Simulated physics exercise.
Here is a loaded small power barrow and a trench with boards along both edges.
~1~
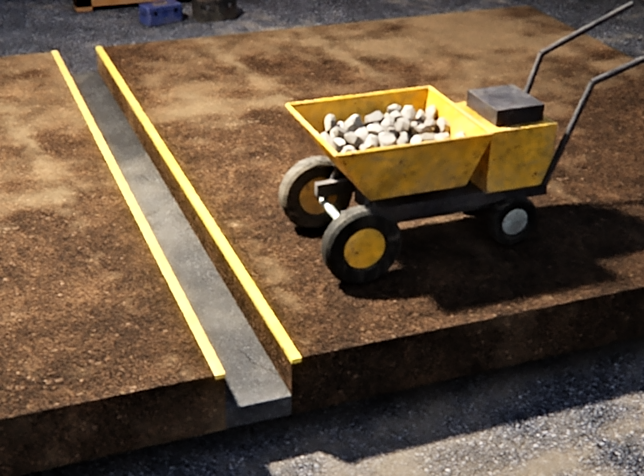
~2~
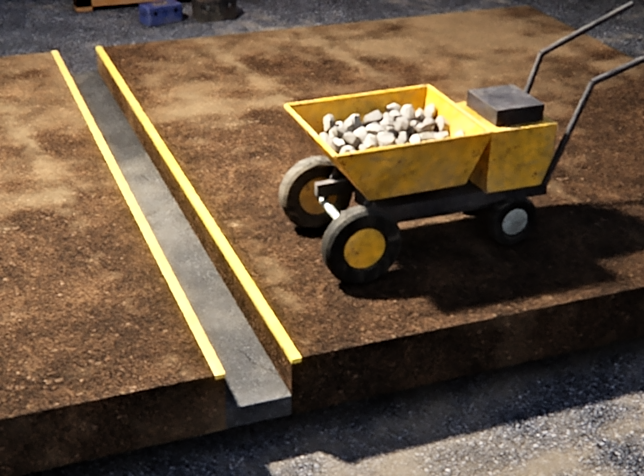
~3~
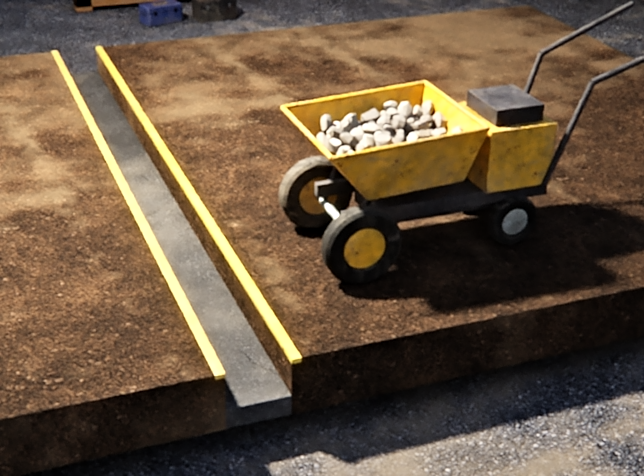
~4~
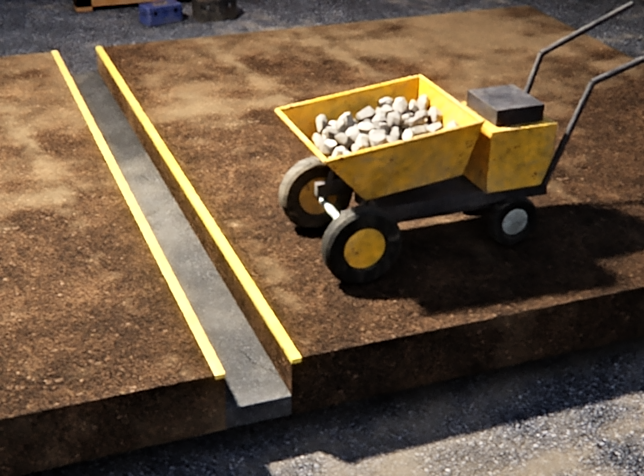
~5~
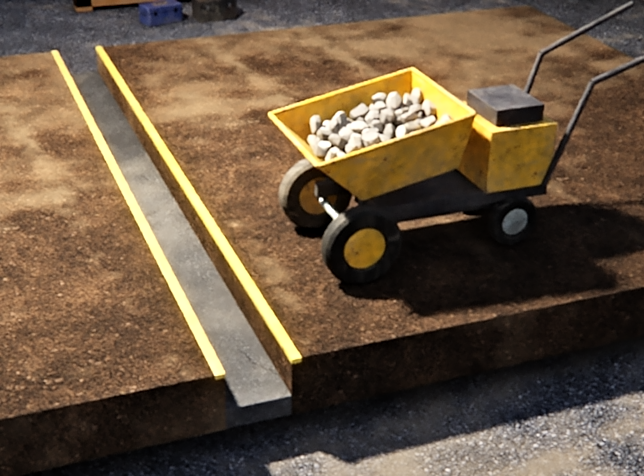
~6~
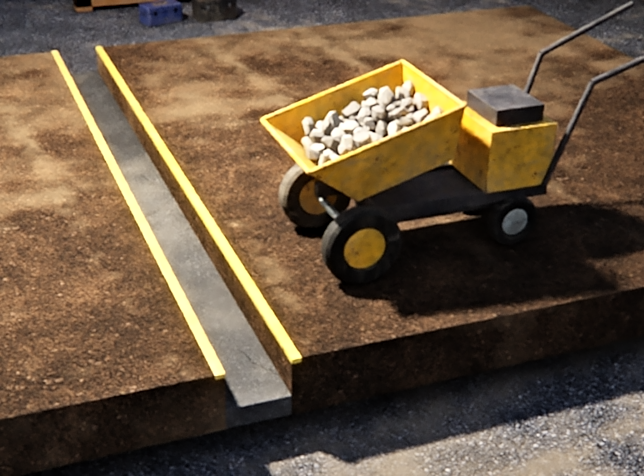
At the start, a yellow skip loaded with pale broken stones sits level on a small four-wheeled barrow, to the right of a trench edged with yellow boards. The skip then tilts gradually toward the trench, its left lip lowering and its back rising, until it is clearly tipped, the stones still inside.
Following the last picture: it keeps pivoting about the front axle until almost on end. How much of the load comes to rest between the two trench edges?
The amount in the trench exceeds half.
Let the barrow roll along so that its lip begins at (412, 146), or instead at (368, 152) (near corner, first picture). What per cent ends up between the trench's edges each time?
20 and 70 in a hundred, in that order.
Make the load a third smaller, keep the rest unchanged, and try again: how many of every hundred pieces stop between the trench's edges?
I'd reckon close to 100 in every hundred.
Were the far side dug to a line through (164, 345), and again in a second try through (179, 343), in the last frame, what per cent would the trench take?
First try: About 100 %; second try: About 100 %.
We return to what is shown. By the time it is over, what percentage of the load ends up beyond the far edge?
Close to 5 per cent.
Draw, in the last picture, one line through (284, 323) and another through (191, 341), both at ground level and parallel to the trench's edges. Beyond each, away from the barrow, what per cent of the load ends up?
Estimate, first then second: 100 %, 0 %.
Soon after the last picture, skip tipped steeply; all in the skip.
A little later, skip tipped right over; most in the skip; about a quarter in or heaped over the trench; a stray few falling.
Later still, skip tipped right over; a small part in the skip; nearly all in or heaped over the trench; a stray few beyond it.
By the end, skip tipped right over; a stray few short of the trench; nearly all in or heaped over the trench; a stray few beyond it.
